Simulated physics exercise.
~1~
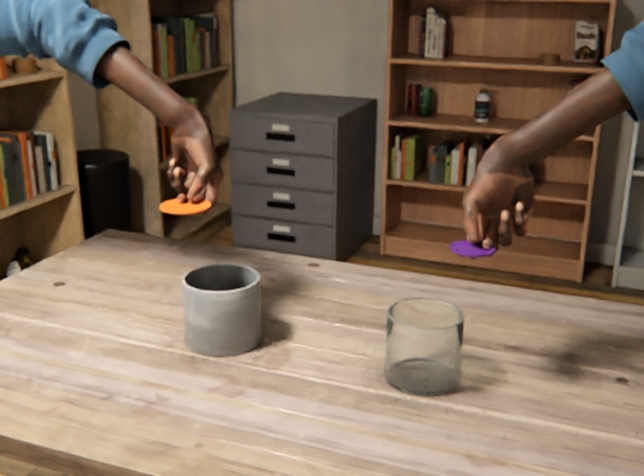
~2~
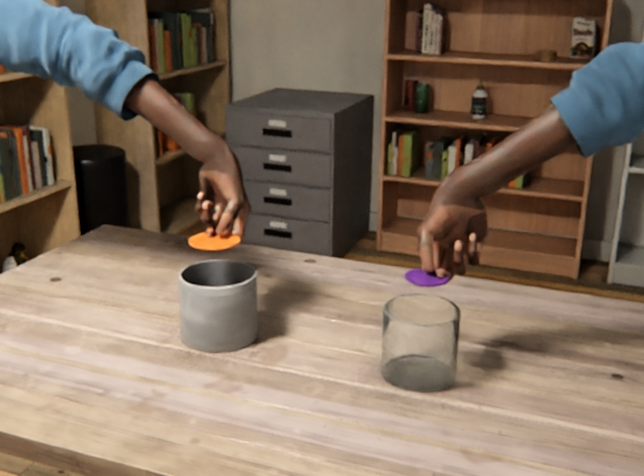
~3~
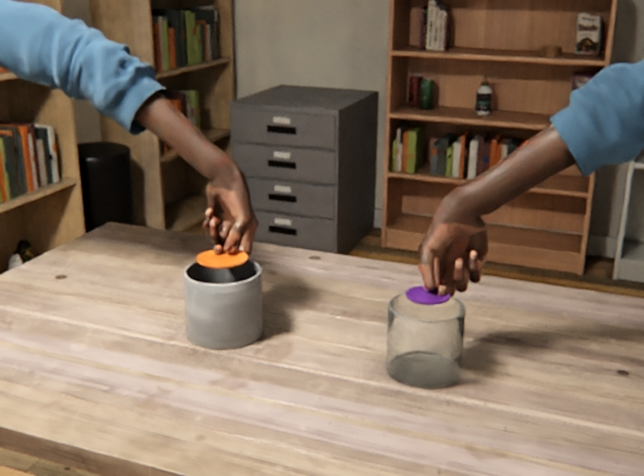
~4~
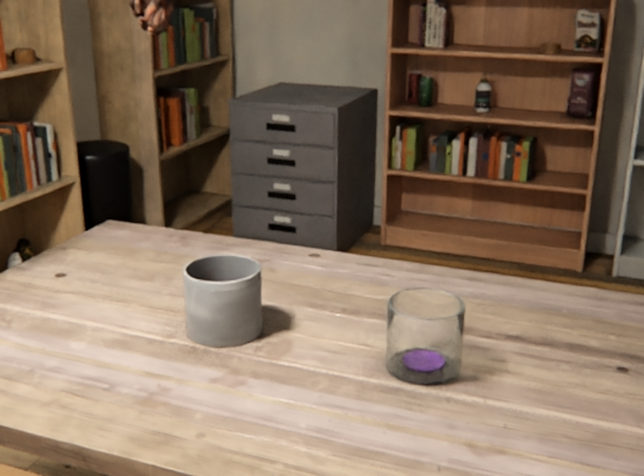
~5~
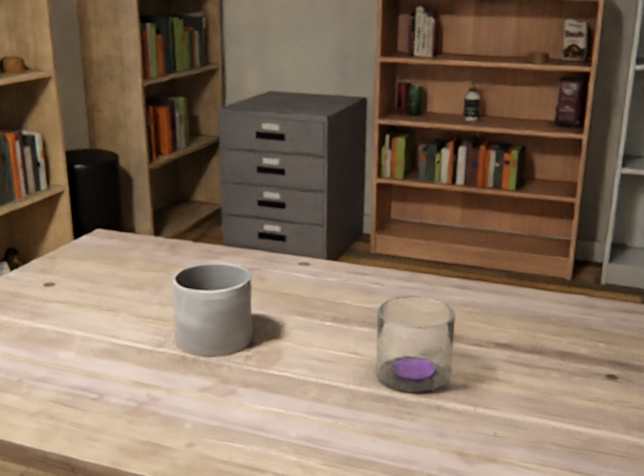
The video shows two hands lowering an orange disc over a gray cup and a purple disc over a clear glass on a wooden table. The hands let go and withdraw, leaving the purple disc at the bottom of the glass and the orange one out of sight inside the cup.
